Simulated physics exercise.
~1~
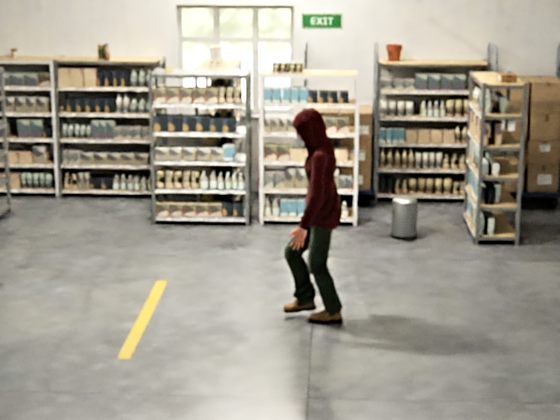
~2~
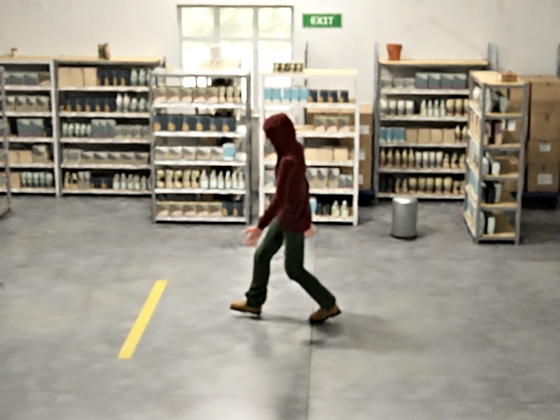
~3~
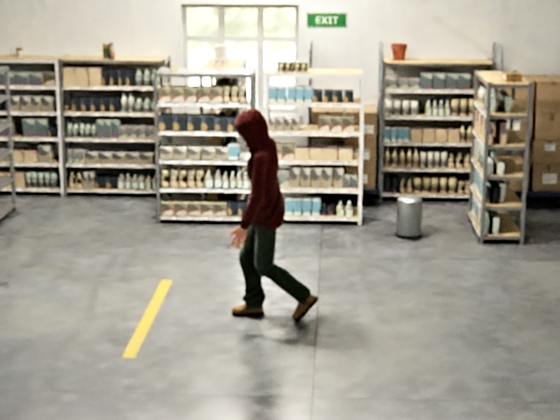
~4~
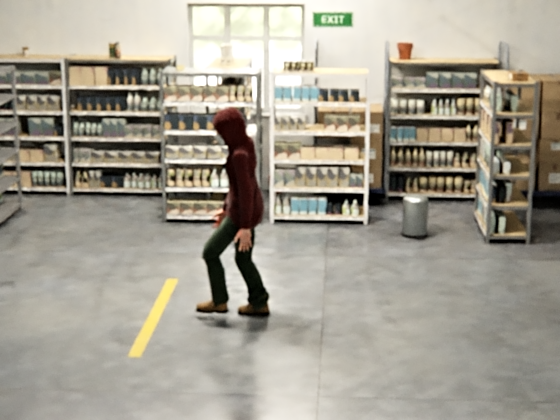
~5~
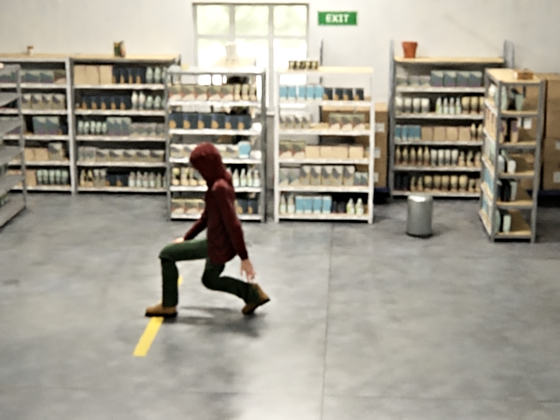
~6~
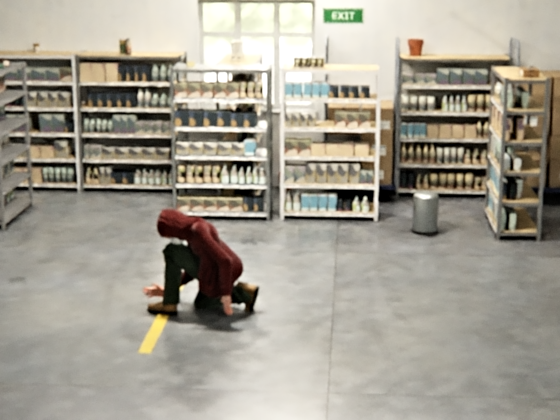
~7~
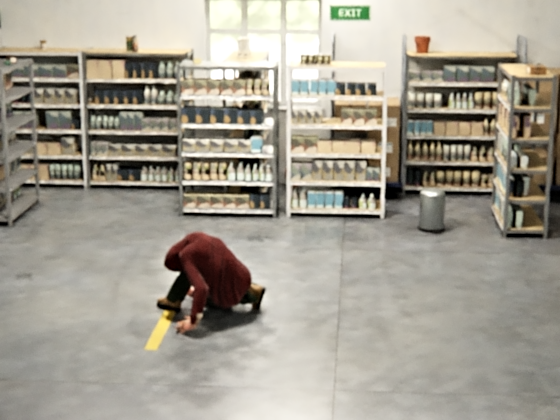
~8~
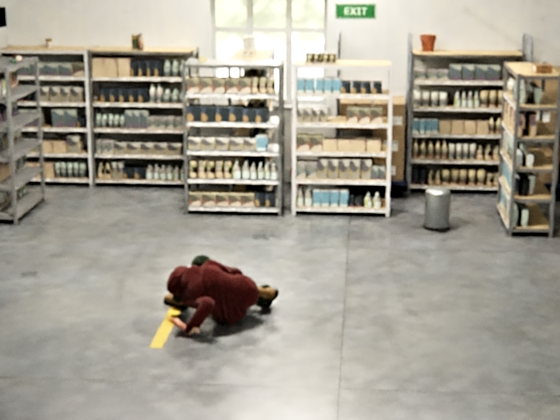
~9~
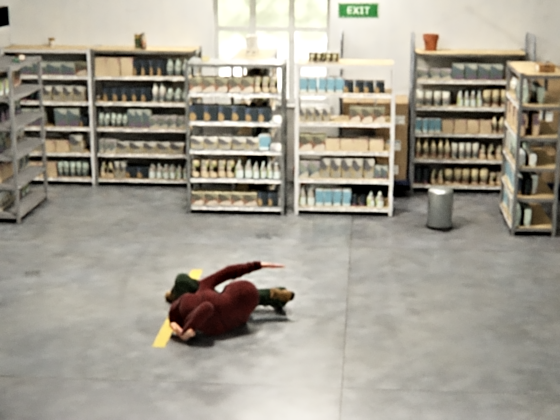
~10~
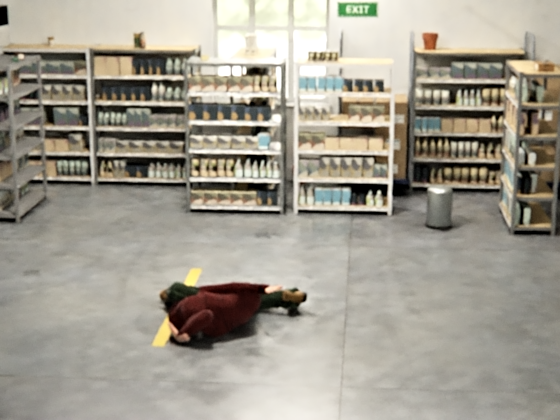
In a storeroom with a gray concrete floor, stocked metal shelves line the back wall beneath a window and a green exit sign. A person in a dark red hooded top and dark green trousers walks left toward a strip of yellow tape on the floor, as the view shifts slightly left. Near the tape the walker's knees bend and the body sinks, folding forward over the legs with hands reaching to the floor. The person tips down onto the concrete, one arm swinging out and then dropping. The figure ends lying still, with head, chest and hips short of the tape.
